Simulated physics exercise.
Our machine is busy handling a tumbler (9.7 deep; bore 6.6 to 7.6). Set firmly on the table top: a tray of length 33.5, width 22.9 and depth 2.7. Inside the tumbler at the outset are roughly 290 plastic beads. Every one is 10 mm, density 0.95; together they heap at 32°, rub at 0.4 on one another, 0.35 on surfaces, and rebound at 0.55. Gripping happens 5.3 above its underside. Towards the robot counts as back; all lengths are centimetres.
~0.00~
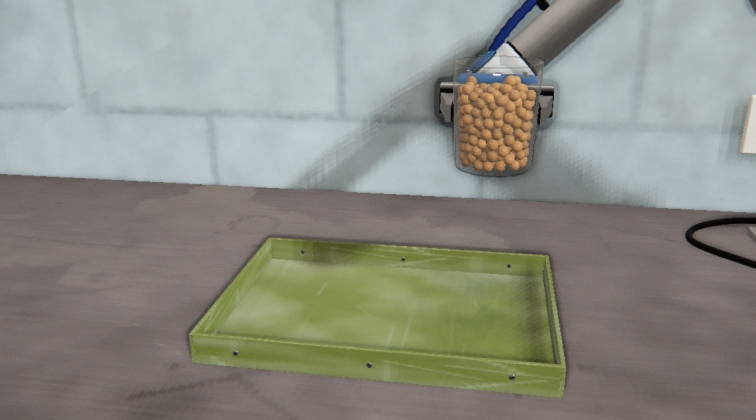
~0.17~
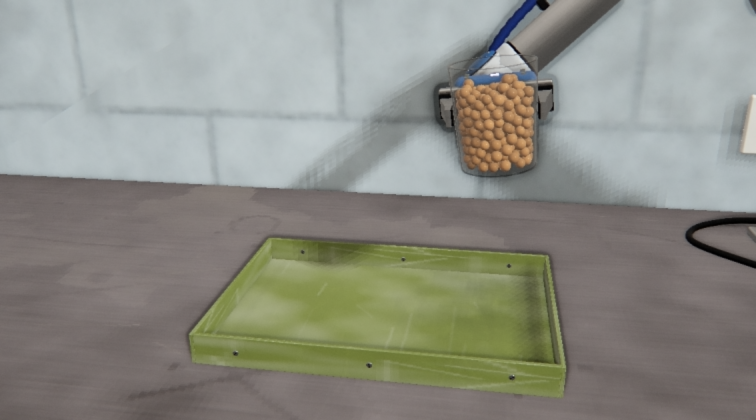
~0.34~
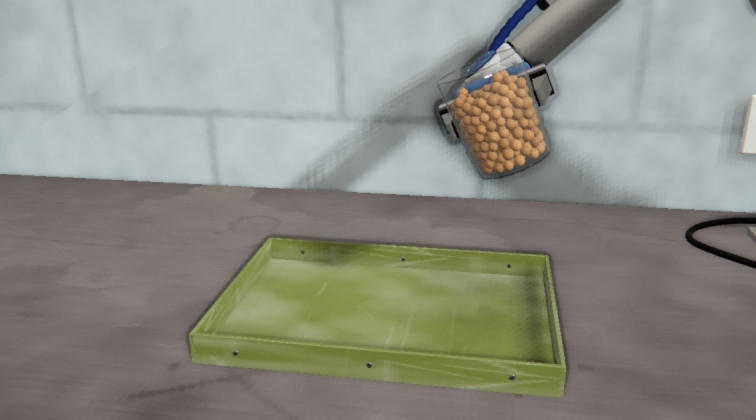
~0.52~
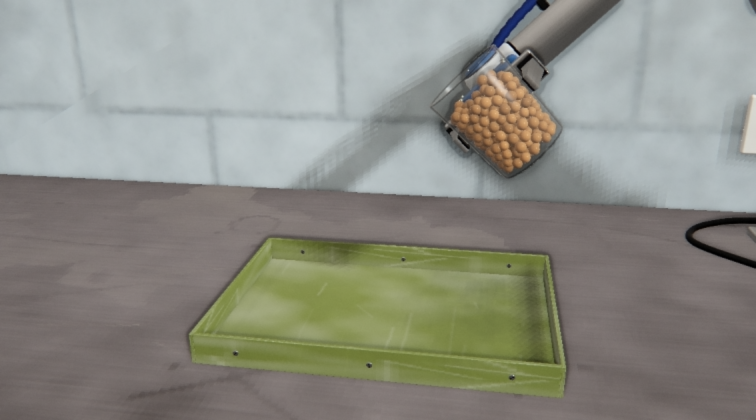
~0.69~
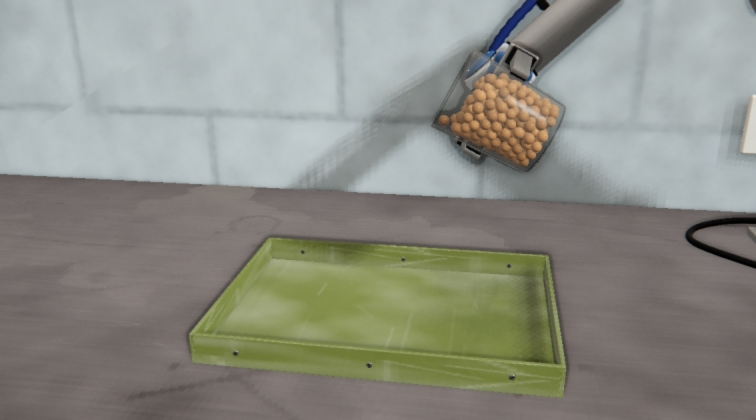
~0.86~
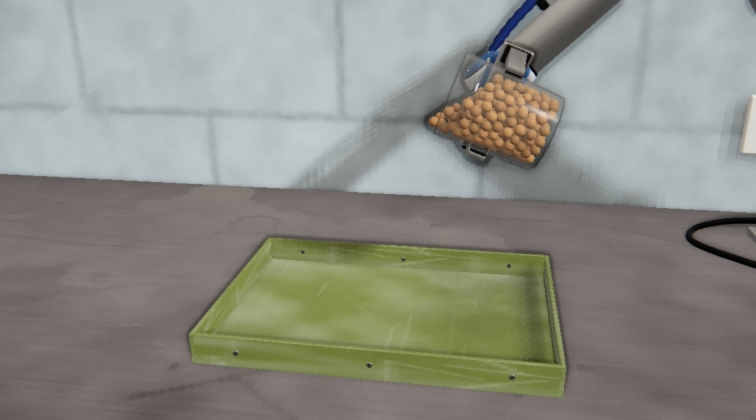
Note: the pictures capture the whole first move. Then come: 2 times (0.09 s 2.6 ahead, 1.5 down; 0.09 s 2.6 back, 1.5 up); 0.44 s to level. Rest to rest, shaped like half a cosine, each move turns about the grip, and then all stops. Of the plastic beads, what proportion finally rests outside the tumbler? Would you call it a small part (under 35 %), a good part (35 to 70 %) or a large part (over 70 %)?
I'd call it a small part.
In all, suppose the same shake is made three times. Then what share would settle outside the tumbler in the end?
Estimate for that case: 25 %.
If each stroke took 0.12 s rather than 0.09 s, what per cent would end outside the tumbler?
That gives about 15 percent.
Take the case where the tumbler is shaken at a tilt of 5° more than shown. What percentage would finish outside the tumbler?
It would then be near 30 per cent.
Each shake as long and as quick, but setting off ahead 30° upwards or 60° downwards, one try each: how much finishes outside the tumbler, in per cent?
Roughly 50 per cent, then 10 per cent.
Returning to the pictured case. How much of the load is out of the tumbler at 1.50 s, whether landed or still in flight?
Roughly 20 per cent by then.
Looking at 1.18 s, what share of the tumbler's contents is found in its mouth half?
About 50 per cent.
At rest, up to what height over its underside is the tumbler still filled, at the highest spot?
Roughly 8.5 centimetres.
After 1.18 s, tilted 69° forward, highest piece 24 above the table; 262 in the tumbler, 15 in the tray, 16 in flight or on a rim.
After 1.50 s, tilted 20° forward, highest piece 26 above the table; 238 in the tumbler, 52 in the tray, 3 in flight or on a rim.
After 1.86 s, level, highest piece 26 above the table; 238 in the tumbler, 54 in the tray, 1 on the table or floor.
After 2.91 s, level, highest piece 26 above the table; 238 in the tumbler, 54 in the tray, 1 on the table or floor.
In the end, 238 in the tumbler, 54 in the tray, 1 on the table or floor. That is 19 % outside the tumbler.
